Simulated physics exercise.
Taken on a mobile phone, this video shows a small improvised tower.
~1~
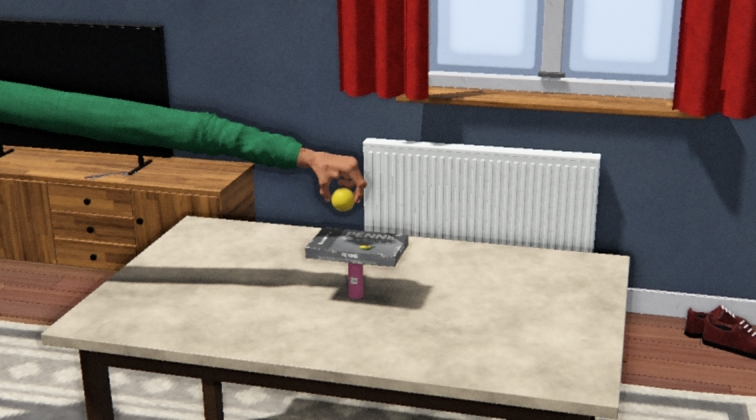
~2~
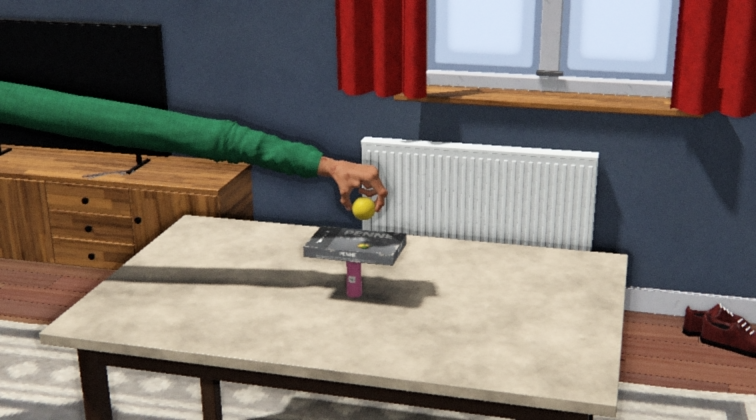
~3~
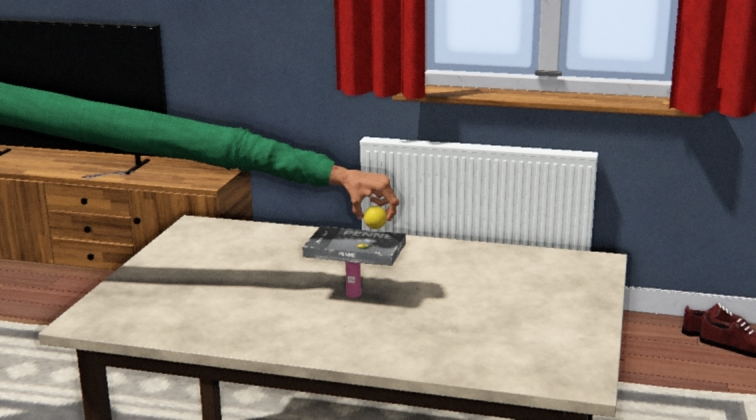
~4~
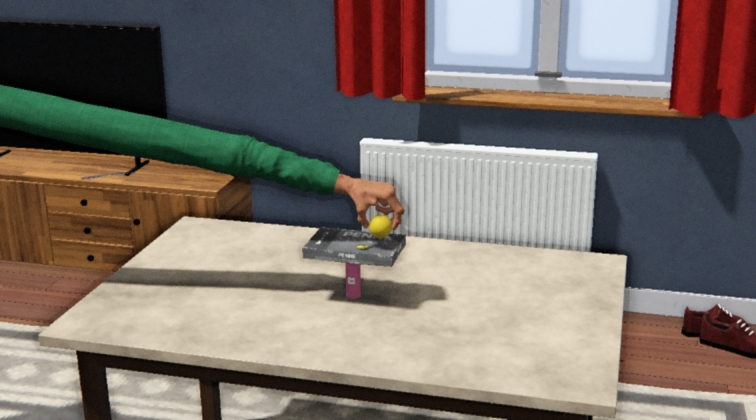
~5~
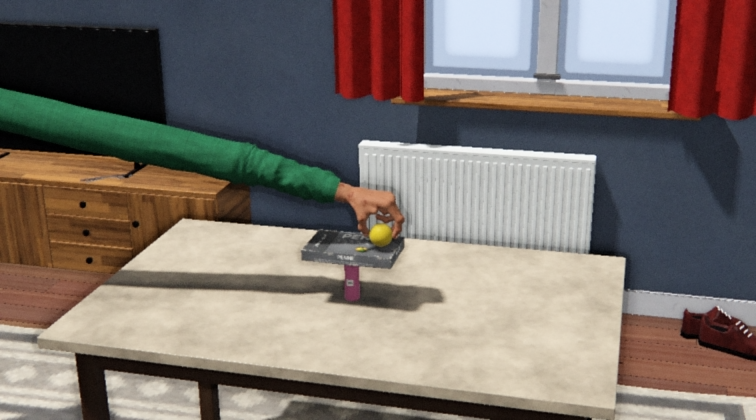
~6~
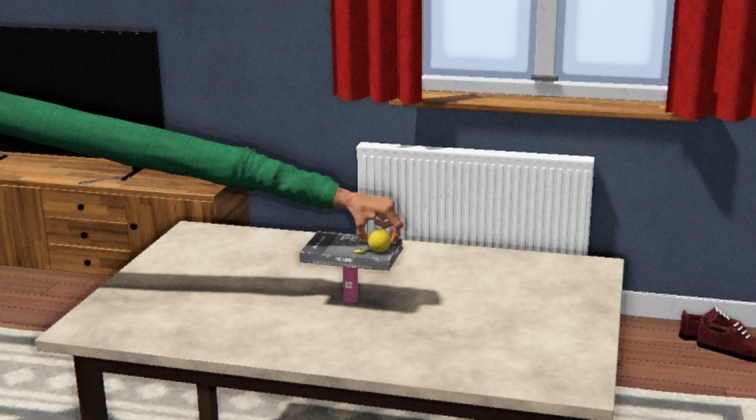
In a living room, a hand in a green sleeve moved a yellow lemon slightly right and lowered it onto the right side of a flat grey packet balanced on a small pink object on the table.
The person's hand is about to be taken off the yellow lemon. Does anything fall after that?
Seems it proves too shaky for that.
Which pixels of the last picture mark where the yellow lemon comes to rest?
I'd say around (393, 301) in the last view.
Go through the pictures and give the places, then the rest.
Coming down; yellow lemon (343, 200); grey packet (358, 246), in the first picture.
Coming down; yellow lemon (364, 209); grey packet (356, 245), in the second picture.
Coming down; yellow lemon (375, 218); grey packet (355, 245), in the third picture.
Coming down; yellow lemon (381, 226); grey packet (355, 246), in the fourth picture.
Coming down; yellow lemon (381, 235); grey packet (354, 248), in the fifth picture.
In place under the hand; yellow lemon (379, 240); grey packet (352, 250), in the sixth picture.
Then, 0.30 s on from there, yellow lemon now fallen; grey packet turned 36° from how it was put.
Then, 0.40 s on from there, grey packet turned 71° from how it was put.
Then, 0.60 s on from there, grey packet on its side.
Then, 0.80 s on from there, grey packet now fallen.
In the end, fallen, grey packet and yellow lemon; pink shaker unmoved. At the end, from the last picture's camera, yellow lemon near (393, 301). The stack gives way.
